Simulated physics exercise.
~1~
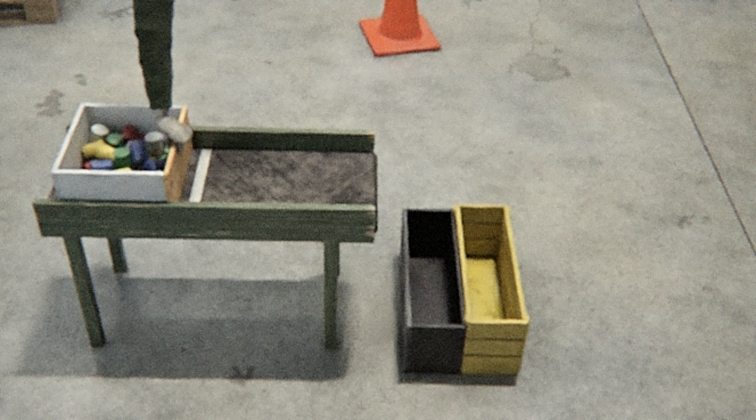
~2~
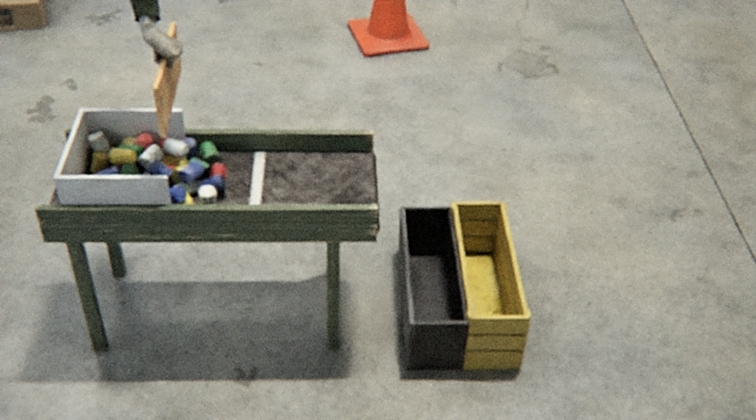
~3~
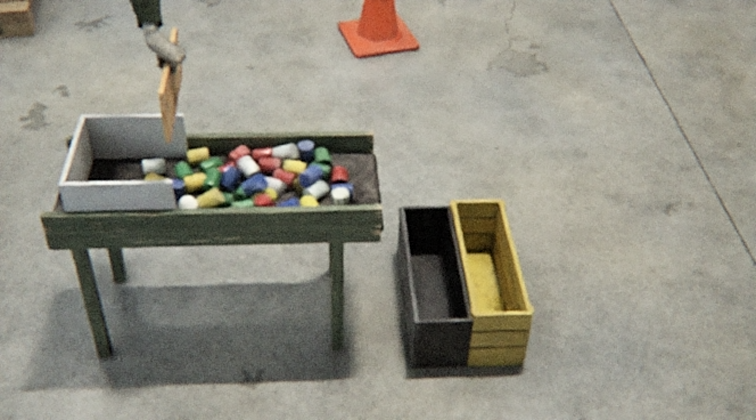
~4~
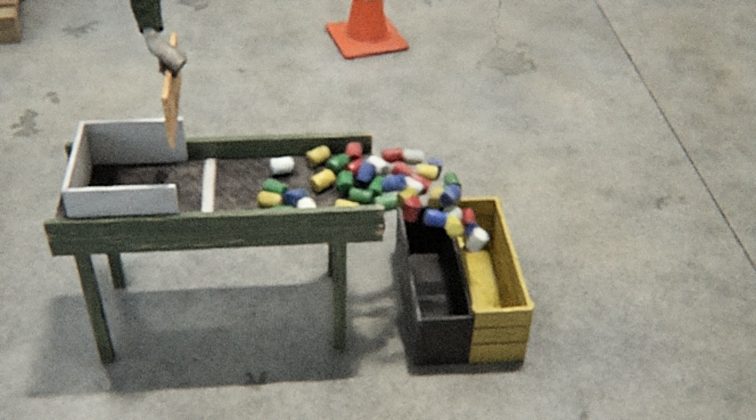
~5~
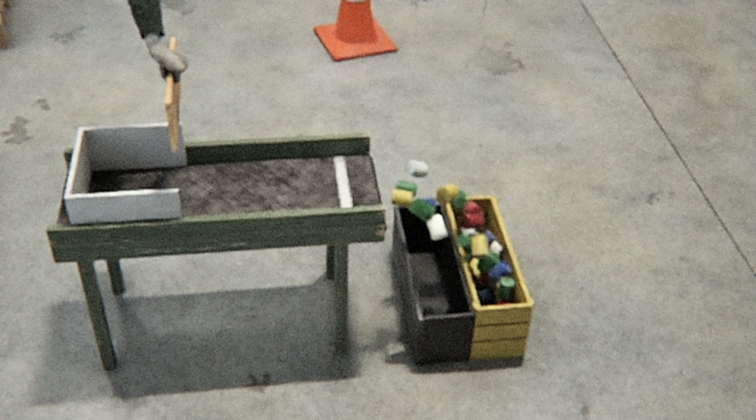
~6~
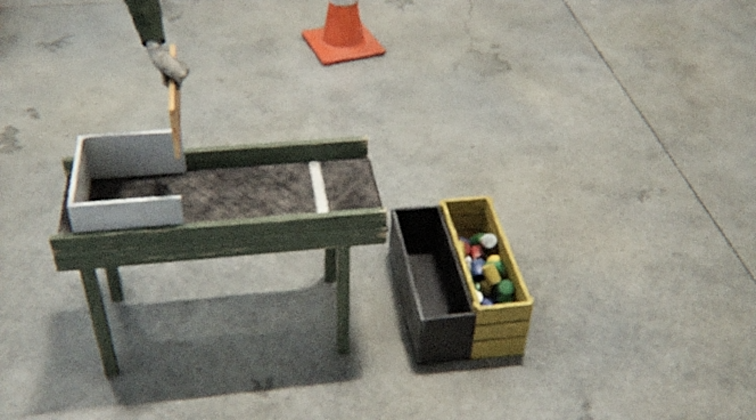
A dark belt on a green table stands on a grey concrete floor, seen from above and to one side, with a white pen of colourful jars at its left end. Long black and yellow boxes sit side by side beyond its right end, and an orange cone stands behind. A gloved hand lifts the wooden gate, and the jars spill rightward along the belt, spreading out as they ride. They fly off the end in a loose stream, pass over the black box and drop into the yellow one. Finally the jars lie in the yellow box, leaving the black box and belt empty.
